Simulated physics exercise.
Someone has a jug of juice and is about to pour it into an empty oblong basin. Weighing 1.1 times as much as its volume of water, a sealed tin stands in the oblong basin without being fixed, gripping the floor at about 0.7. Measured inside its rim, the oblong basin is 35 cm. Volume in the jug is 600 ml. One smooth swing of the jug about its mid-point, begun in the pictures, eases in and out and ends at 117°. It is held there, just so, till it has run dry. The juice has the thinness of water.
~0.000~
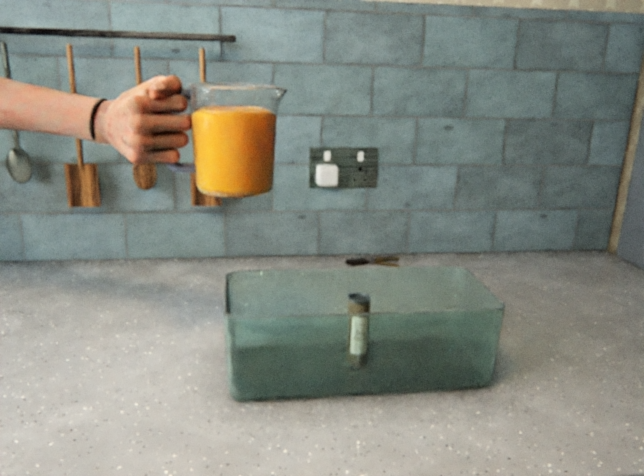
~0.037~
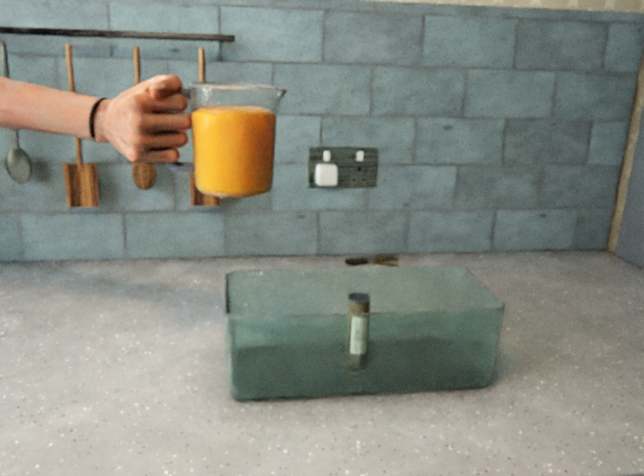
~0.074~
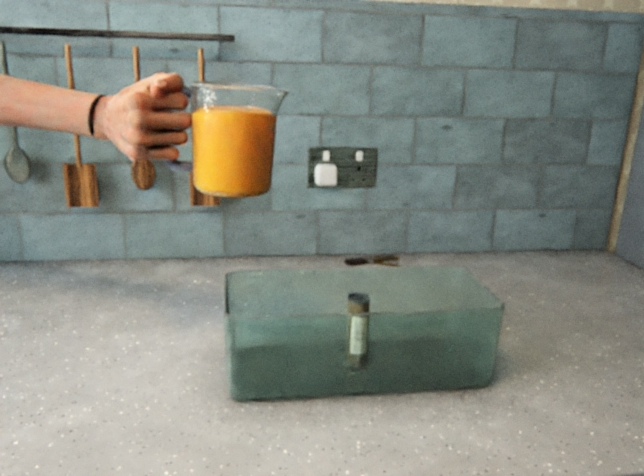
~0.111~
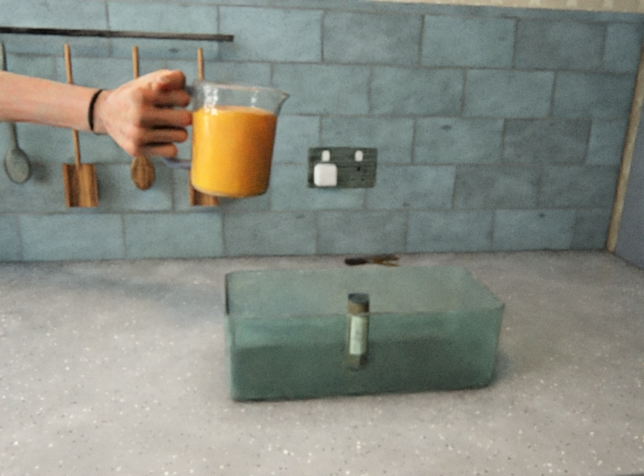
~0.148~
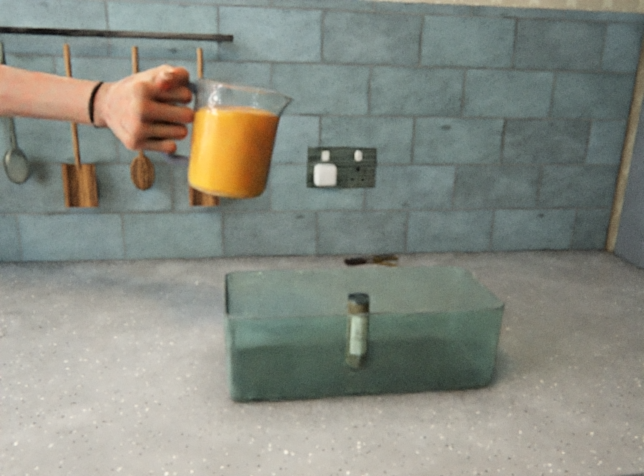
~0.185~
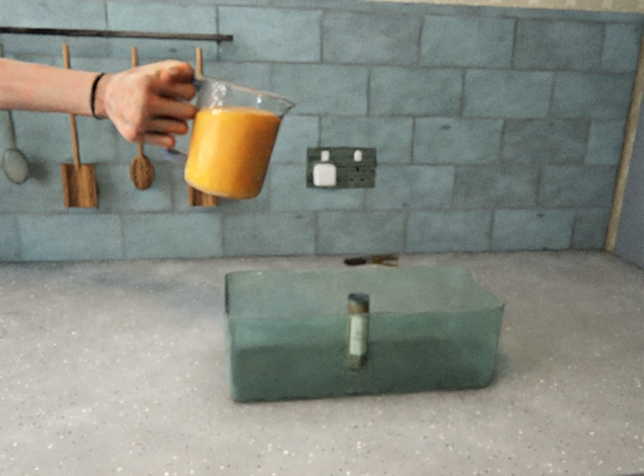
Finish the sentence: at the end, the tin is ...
Lying on its side.
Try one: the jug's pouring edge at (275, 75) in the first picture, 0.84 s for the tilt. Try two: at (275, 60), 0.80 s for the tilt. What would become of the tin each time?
Trial 1 - tin tips; trial 2 - tin tips.
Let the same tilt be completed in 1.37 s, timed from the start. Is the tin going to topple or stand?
Outcome - the tin comes down.
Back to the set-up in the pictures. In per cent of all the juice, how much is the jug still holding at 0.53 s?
Around 78 in a hundred.
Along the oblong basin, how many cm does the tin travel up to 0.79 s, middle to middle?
Around 2 centimetres.
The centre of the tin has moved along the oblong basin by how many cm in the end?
About 10.5 cm.
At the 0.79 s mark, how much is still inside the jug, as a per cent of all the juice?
About 16 per cent.
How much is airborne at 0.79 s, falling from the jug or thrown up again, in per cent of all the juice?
About 30 per cent.
After 0.53 s the tilt is 82° and 79 per cent is still to pour; the tin stands where it began.
After 0.79 s the tilt is 116° and 15 per cent is still to pour; the tin leans 7°.
After 1.05 s the tilt is 117° and 0 per cent is still to pour; the tin lies on its side.
After 1.34 s the tilt is 117° and 0 per cent is still to pour; the tin lies on its side.
In the end the tin lies on its side.
